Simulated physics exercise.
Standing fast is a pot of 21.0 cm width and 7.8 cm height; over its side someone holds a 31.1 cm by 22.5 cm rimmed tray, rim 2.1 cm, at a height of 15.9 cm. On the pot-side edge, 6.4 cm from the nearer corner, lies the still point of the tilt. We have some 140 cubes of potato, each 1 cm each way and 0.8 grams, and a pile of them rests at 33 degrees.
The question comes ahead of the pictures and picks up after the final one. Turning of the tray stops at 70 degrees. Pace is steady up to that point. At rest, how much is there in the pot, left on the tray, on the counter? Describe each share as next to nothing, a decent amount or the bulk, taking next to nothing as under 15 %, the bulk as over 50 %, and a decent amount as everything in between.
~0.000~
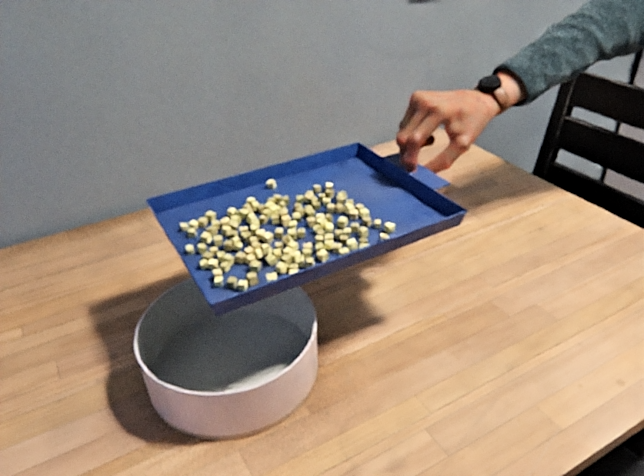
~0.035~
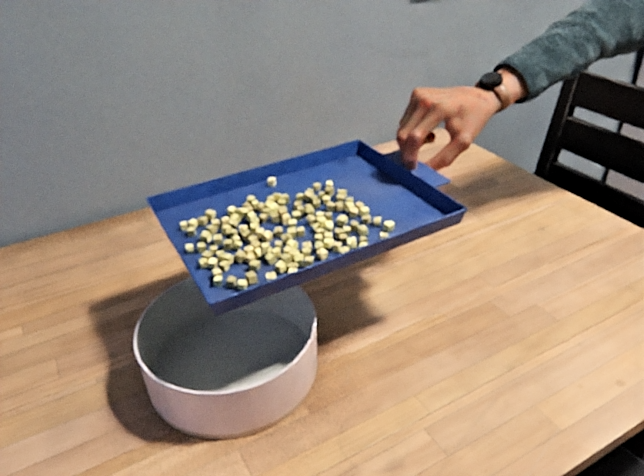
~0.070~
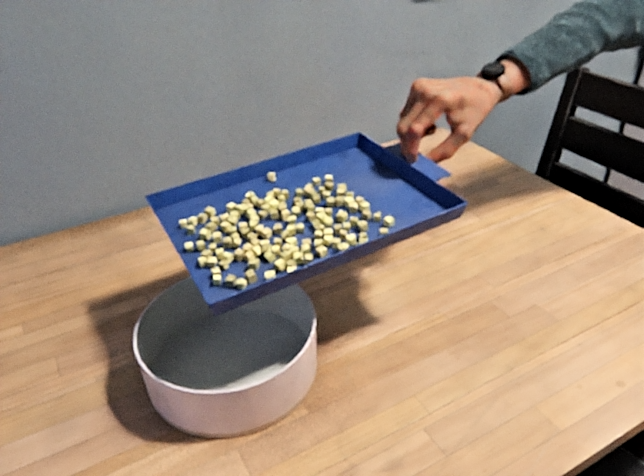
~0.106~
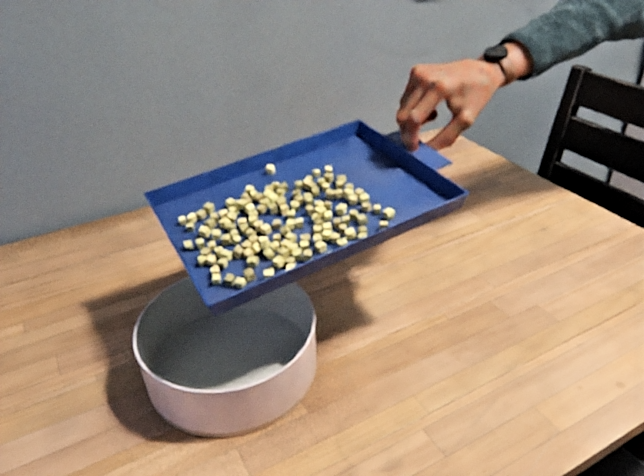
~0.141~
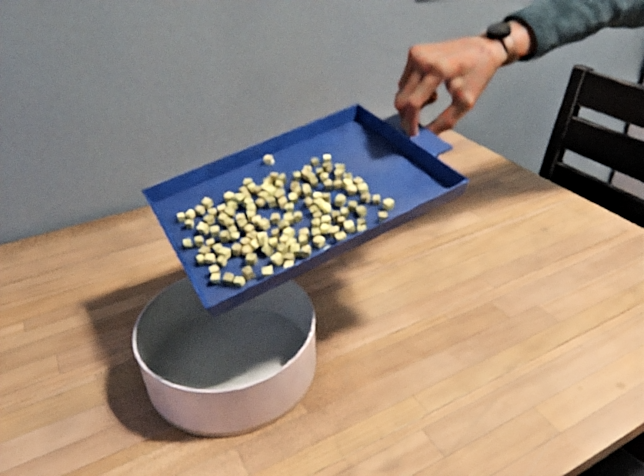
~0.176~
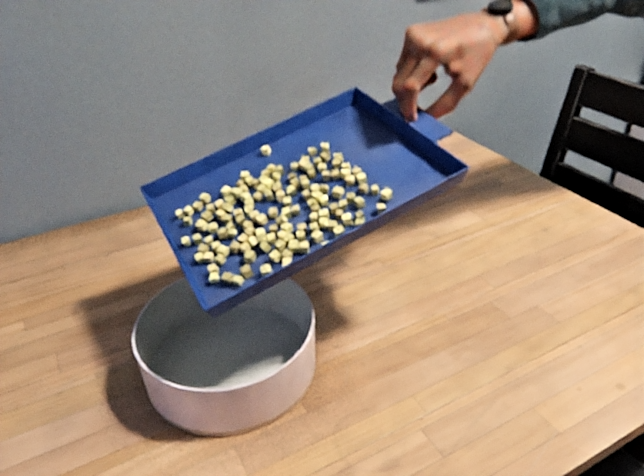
Pot - a decent amount; left on the tray - a decent amount; counter - a decent amount.
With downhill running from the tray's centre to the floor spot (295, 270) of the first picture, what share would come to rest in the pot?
35 %.
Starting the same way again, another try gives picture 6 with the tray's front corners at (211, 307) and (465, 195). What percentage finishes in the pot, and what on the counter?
You'd end with pot at 35 and counter at 25.
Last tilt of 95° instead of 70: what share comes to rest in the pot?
Then about 60 per cent.
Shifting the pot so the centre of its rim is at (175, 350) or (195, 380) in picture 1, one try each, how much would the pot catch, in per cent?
60 % and 55 %.
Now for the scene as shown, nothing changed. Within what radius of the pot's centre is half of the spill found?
Close to 22 cm, give or take.
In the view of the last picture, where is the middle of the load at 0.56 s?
Close to pixel (212, 235).
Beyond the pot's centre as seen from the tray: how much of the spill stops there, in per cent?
Near 100 in a hundred.
After 0.41 s, tilt 43 degrees; the tray holds 100 %, the pot 0 %.
Then, at 0.56 s, tilt 61 degrees; the tray holds 100 %, the pot 0 %.
After 0.84 s, tilt 70 degrees; the tray holds 55 %, the pot 10 %.
In the end, at 2.2 s, pot 25 %, tray 40 %, counter 35 %.
